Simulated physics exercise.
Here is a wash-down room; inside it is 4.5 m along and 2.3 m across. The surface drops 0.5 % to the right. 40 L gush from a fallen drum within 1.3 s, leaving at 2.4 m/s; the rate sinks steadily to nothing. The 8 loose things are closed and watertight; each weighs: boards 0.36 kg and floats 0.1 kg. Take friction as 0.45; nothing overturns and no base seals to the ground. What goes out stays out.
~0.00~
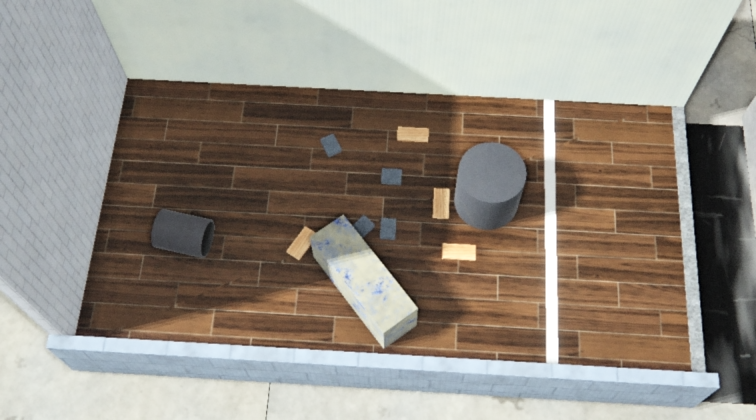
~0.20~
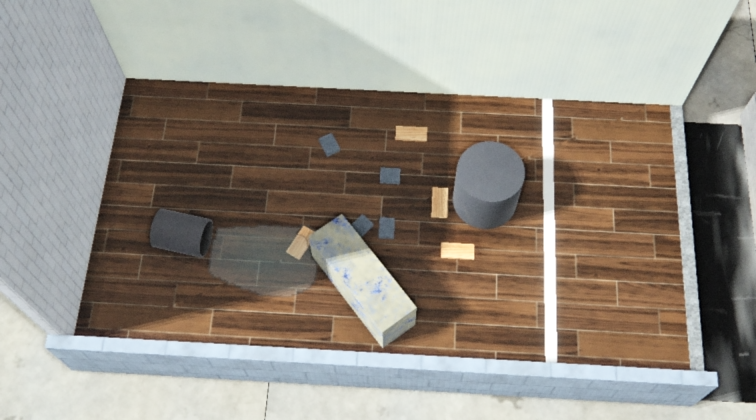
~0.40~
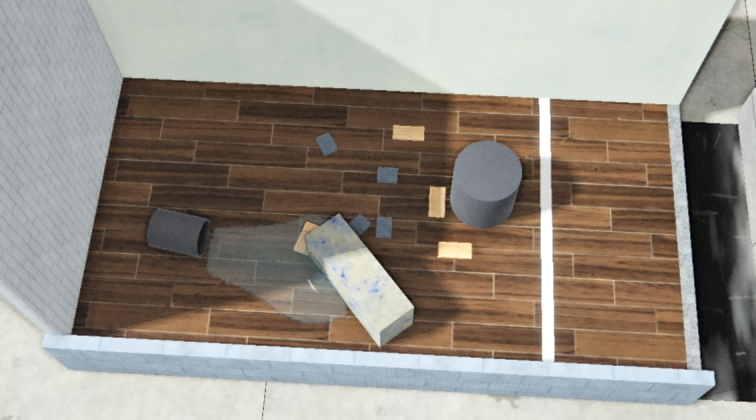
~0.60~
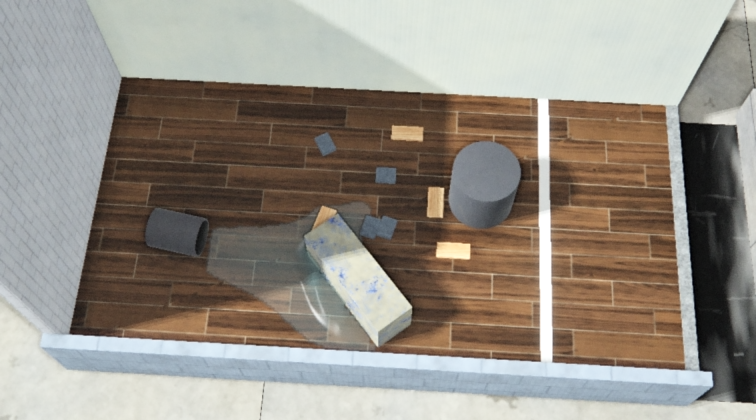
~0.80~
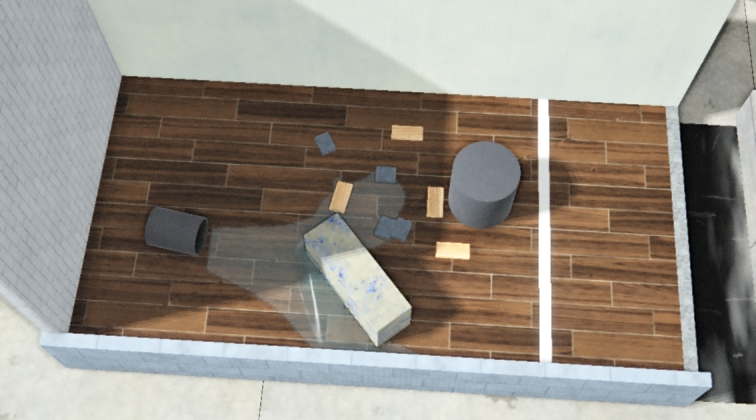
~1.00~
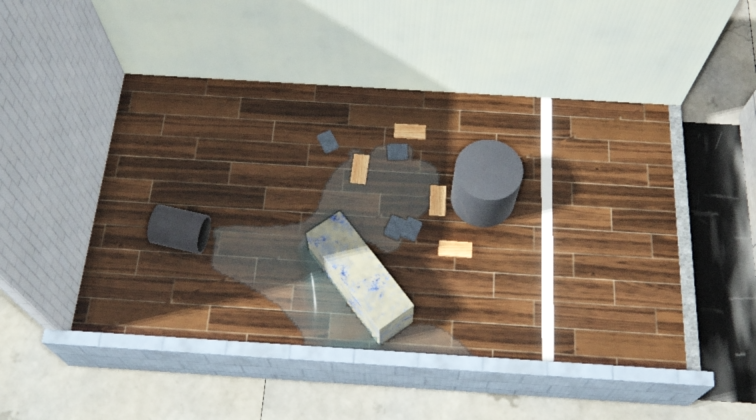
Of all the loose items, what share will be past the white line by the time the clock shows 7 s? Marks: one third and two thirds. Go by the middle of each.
It is under a third.
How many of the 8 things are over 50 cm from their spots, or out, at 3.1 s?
I count 2.
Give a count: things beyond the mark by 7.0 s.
1 of them.
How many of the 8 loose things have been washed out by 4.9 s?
0 of them.
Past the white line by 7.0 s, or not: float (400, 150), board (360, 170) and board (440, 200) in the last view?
In turn: Past, not past, not past.
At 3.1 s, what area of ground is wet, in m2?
Some 3.0 m2.
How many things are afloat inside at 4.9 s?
I count 0.
After 1.4 s 0 of 8 are over the mark; 2 afloat.
After 3.1 s 0 of 8 are over the mark; 2 afloat.
After 4.9 s 1 of 8 are over the mark; 0 afloat.
After 7.0 s 1 of 8 are over the mark; 0 afloat.
